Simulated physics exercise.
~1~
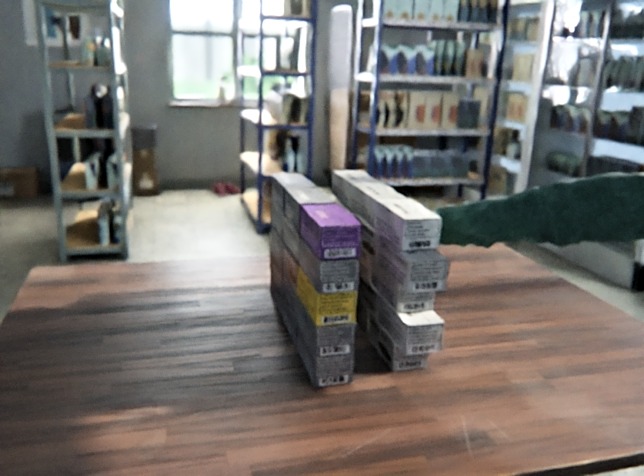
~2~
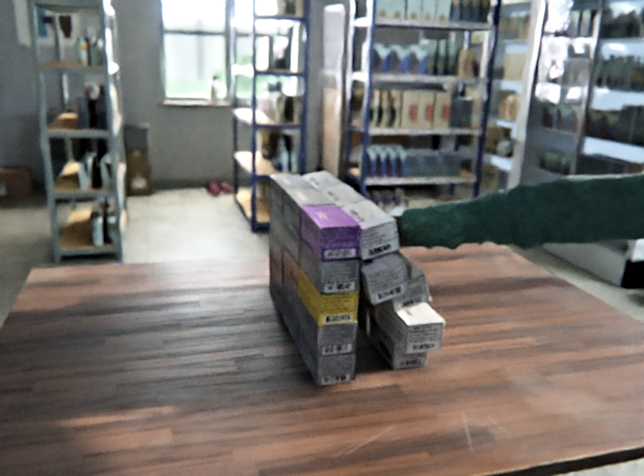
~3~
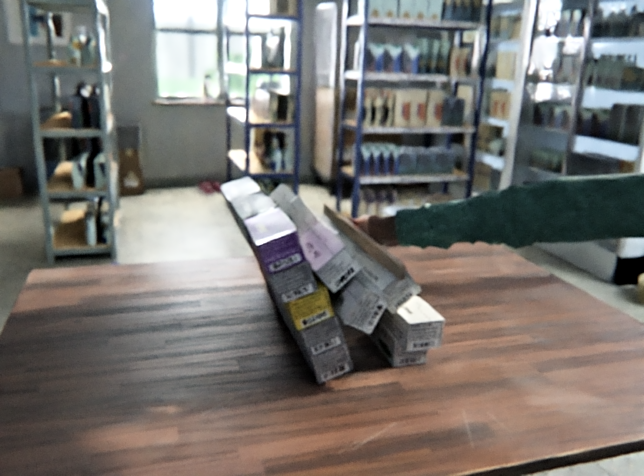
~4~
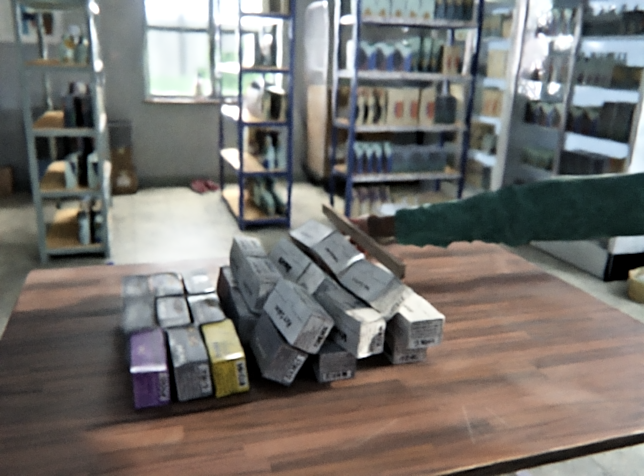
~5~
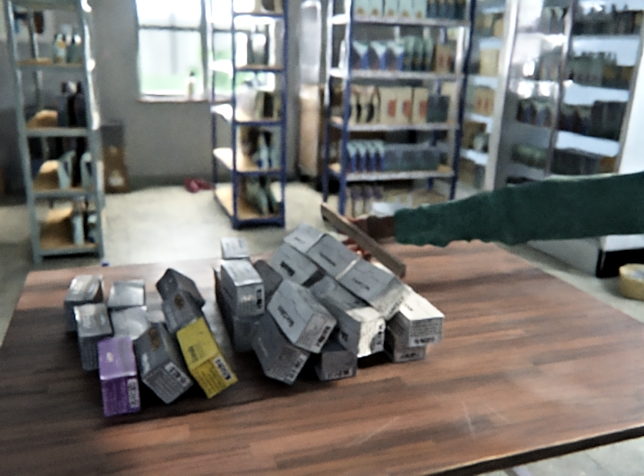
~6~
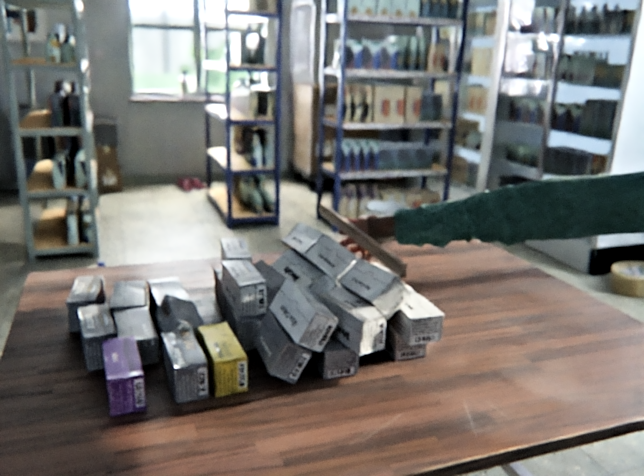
Two narrow stacks of small boxes toppled to the left when a green-sleeved arm pushed a flat board into the right-hand one, and they ended up heaped across the wooden table, with the purple and yellow boxes lying at the front.
